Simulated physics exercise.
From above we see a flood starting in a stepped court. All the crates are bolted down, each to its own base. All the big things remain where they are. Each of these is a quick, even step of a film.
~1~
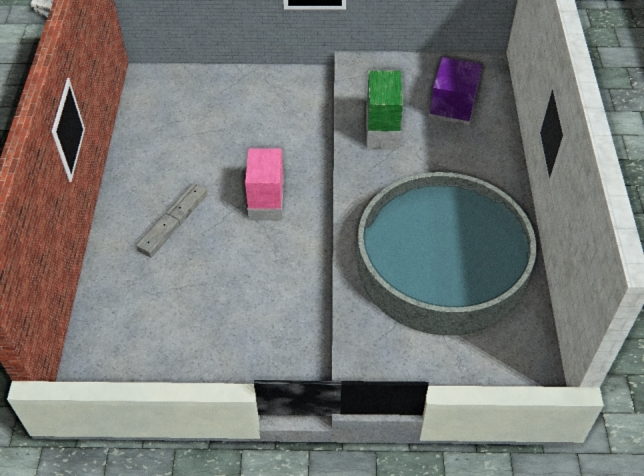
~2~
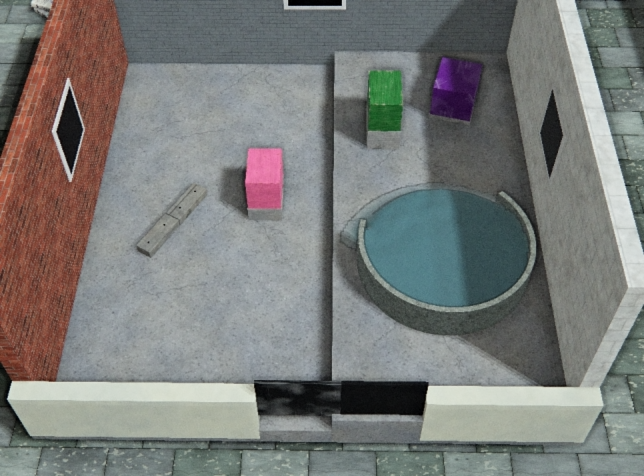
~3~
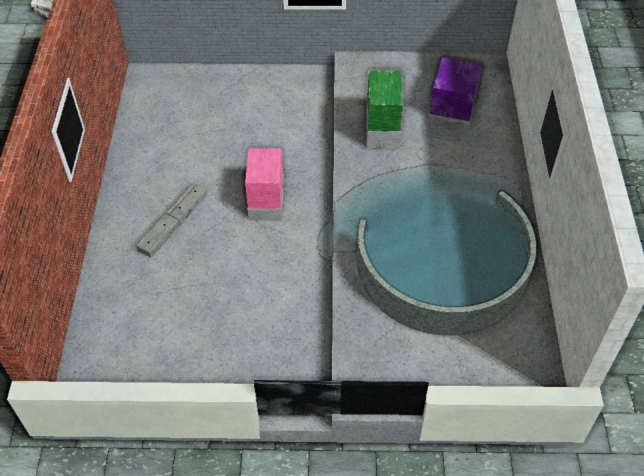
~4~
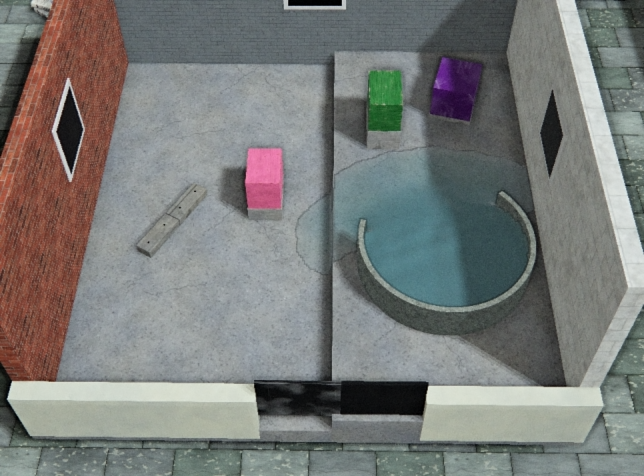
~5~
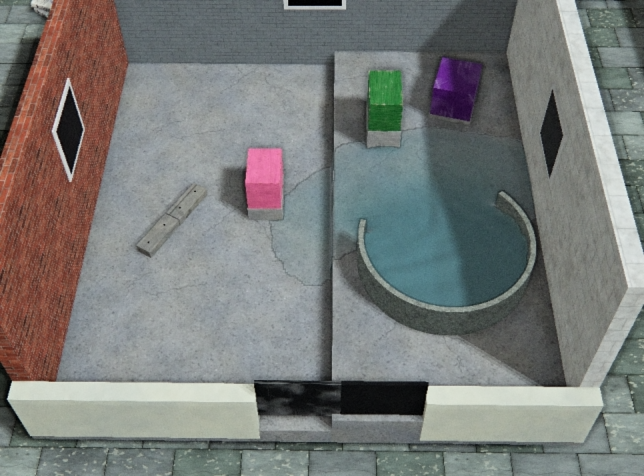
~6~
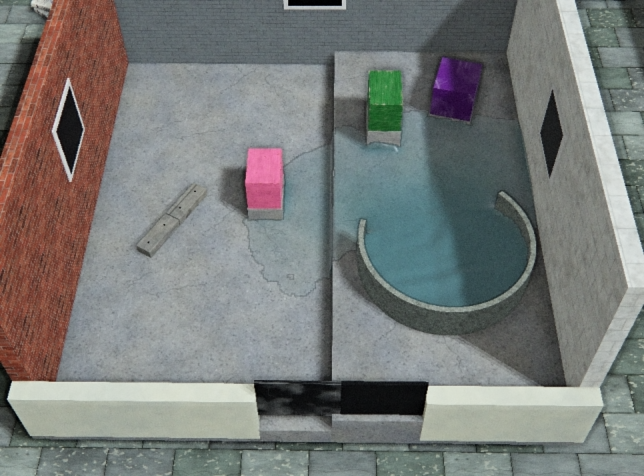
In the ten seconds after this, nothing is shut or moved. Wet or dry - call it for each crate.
Calls: Purple crate - wet; green crate - dry; pink crate - dry.
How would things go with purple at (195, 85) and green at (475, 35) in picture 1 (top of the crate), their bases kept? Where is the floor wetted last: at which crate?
The purple one.
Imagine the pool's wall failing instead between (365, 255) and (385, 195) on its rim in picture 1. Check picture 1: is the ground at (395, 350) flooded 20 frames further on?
Untouched.
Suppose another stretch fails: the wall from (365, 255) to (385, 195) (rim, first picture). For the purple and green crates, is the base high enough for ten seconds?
Within ten seconds the purple crate stays untouched and the green crate stays untouched.
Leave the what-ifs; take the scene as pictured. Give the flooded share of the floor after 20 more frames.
That should be about 55 %.
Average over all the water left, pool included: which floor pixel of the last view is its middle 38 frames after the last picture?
I'd say around (307, 161).
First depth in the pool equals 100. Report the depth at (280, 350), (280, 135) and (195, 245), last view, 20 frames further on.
About 0 per cent, then 10 per cent, then 2 per cent.
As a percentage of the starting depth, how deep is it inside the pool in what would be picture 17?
Around 36 percent.
A moment on, water covers 30 % of the floor; the purple crate water round its plinth, the green crate water round its plinth, the pink crate water round its plinth.
Next, water covers 45 % of the floor; the purple crate water round its plinth, the green crate water round its plinth, the pink crate water round its plinth.
Then, water covers 55 % of the floor; the purple crate water round its plinth, the green crate water round its plinth, the pink crate water round its plinth.
Later, water covers 70 % of the floor; the purple crate water round its plinth, the green crate water round its plinth, the pink crate water round its plinth.
In the end, water covers 95 % of the floor; the purple crate was topped, the green crate stayed above the water, the pink crate stayed above the water.
